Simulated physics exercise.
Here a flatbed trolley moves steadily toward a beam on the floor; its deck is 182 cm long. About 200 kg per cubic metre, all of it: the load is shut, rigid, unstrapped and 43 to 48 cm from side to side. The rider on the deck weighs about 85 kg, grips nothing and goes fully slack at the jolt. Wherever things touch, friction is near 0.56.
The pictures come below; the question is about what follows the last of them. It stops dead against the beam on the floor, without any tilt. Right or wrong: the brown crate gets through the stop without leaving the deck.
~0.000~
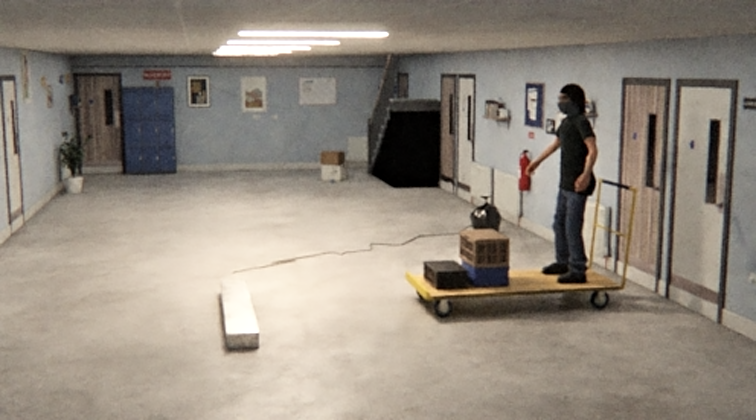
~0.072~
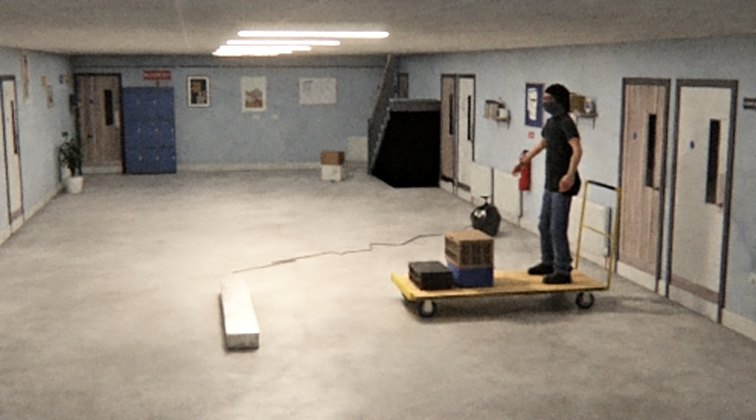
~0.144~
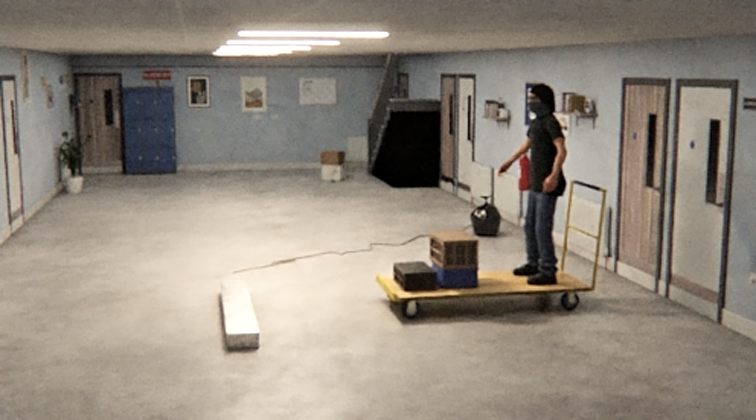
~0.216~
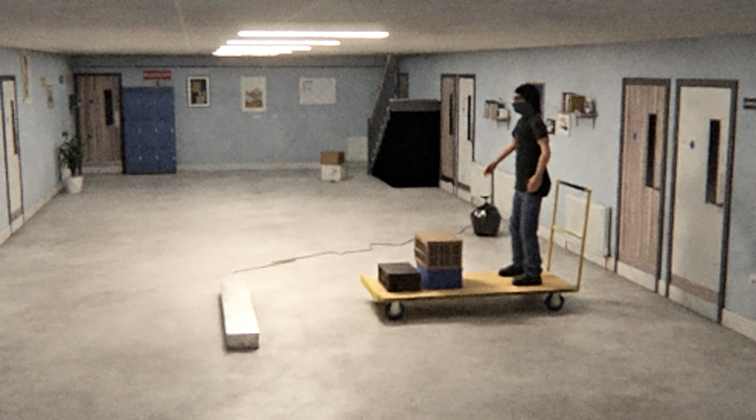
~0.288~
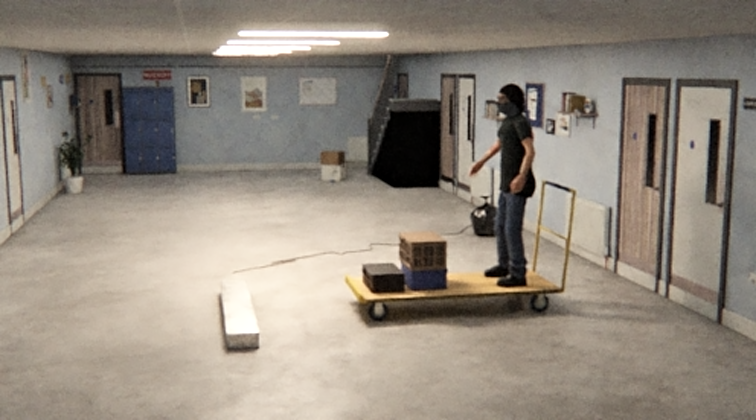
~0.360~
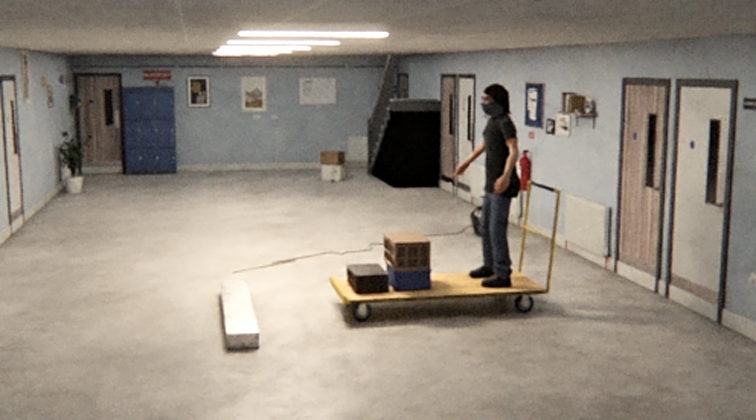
Right.
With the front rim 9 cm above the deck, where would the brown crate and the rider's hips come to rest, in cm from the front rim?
The brown item would end 10 cm behind the front rim, and the hips 50 cm behind it.
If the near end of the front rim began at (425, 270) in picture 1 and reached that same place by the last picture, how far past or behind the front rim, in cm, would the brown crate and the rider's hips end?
Rest positions: Brown 40 cm past rim; hips 60 cm behind rim.
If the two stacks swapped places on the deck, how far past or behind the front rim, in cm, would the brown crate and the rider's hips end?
Outcome - brown: 70 cm past rim; hips: 10 cm behind rim.
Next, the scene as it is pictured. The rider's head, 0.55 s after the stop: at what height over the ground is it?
The head is some 120 cm up.
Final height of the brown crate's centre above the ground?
Height: Roughly 55 centimetres.
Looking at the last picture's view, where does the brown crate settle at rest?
End point: About (260, 258) px.
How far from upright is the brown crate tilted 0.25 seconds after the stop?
Roughly 10 degrees.
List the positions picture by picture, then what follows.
Brown crate (484, 248), black crate (445, 275), rim corner (428, 296); 158 cm still to roll, in the first picture.
Brown crate (469, 249), black crate (430, 275), rim corner (412, 297); 143 cm still to roll, in the second picture.
Brown crate (453, 249), black crate (414, 276), rim corner (395, 297); 129 cm still to roll, in the third picture.
Brown crate (438, 250), black crate (399, 277), rim corner (379, 298); 114 cm still to roll, in the fourth picture.
Brown crate (422, 251), black crate (383, 278), rim corner (362, 299); 99 cm still to roll, in the fifth picture.
Brown crate (407, 251), black crate (367, 278), rim corner (345, 300); 84 cm still to roll. Speed about 2.0 m/s, in the sixth picture.
The wheels strike at 0.77 s.
After 1.32 s the brown crate is 23 cm behind the rim, tilted 5°, near (267, 258) in the last picture's view.
After 1.77 s the brown crate is 17 cm behind the rim, tilted 5°, near (261, 258) in the last picture's view.
When all is still (2.1 s), nothing is past the rim; behind it, brown crate, blue tote, black crate and the rider's hips.
